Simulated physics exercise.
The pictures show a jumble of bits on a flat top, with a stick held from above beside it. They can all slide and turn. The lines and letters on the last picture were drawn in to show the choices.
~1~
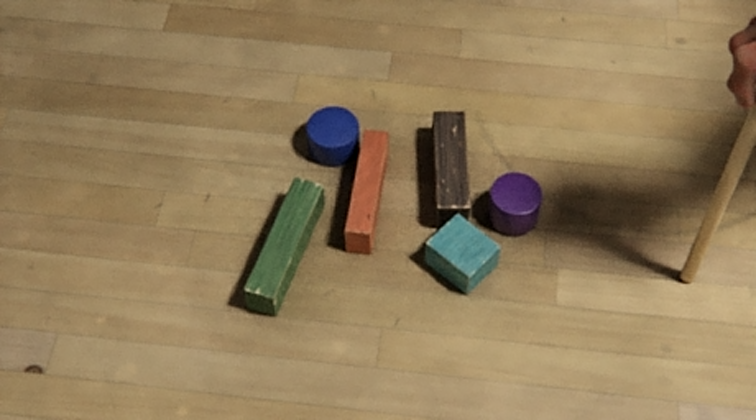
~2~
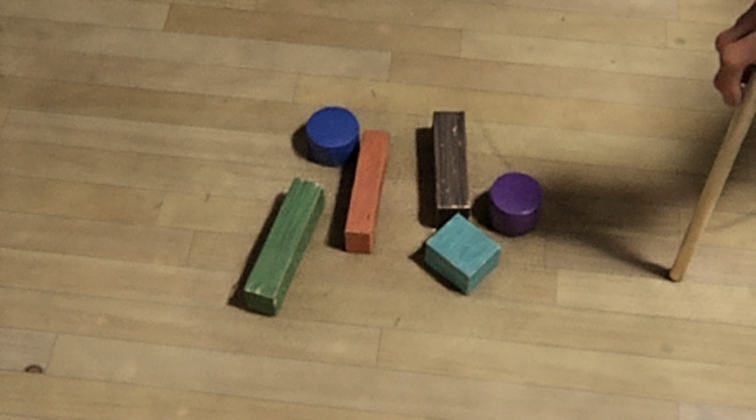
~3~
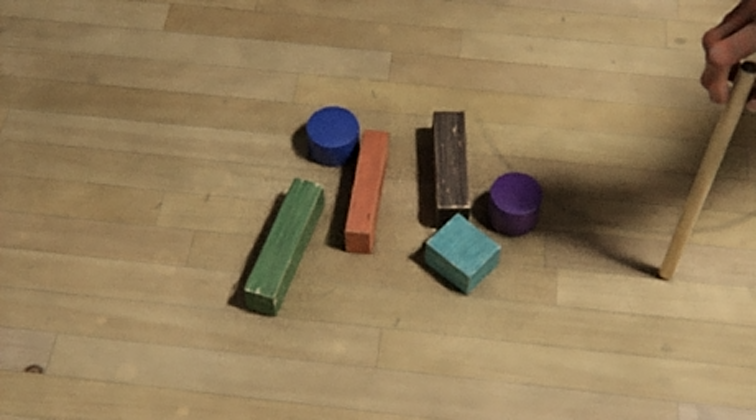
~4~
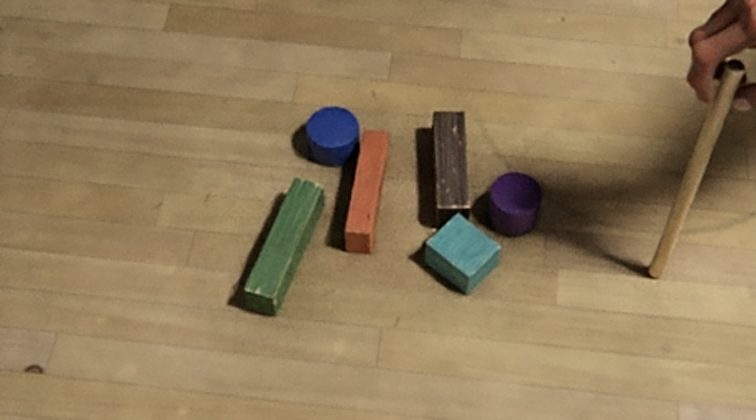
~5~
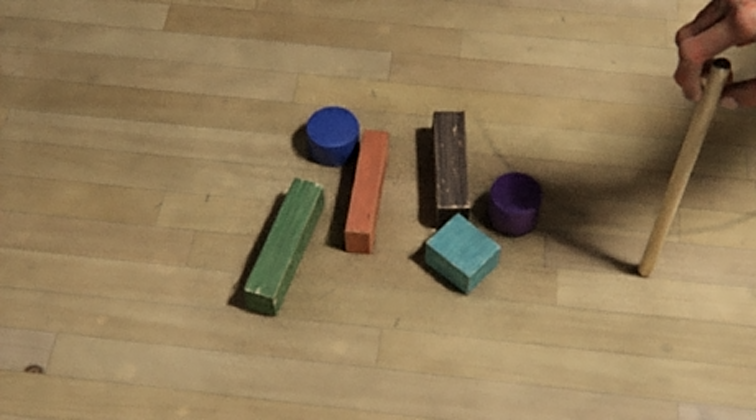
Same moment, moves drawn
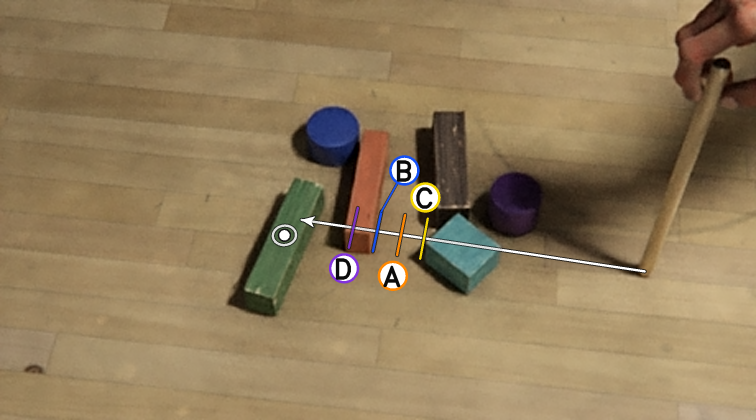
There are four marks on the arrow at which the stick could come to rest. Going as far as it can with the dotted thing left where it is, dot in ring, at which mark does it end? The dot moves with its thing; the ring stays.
It can go as far as D.
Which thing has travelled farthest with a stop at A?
The turquoise block has gone farthest.
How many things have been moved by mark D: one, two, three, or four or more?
Two.
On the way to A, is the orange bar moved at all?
No.
On the marked copy, A at (401, 235); B at (377, 231); C at (424, 238); D at (353, 228); the arrow from (645, 271) to (302, 220); the white dot at (284, 235).
Following D. Soon after the start, foot of the stick (538, 256).
Later, foot of the stick (434, 241); turquoise block (445, 261).
In the end, foot of the stick (353, 229); turquoise block (445, 261); orange bar (352, 187); the dot is still in its ring.
As for the rest, A keeps the dot in but is short; B keeps the dot in but is short; C keeps the dot in but is short.
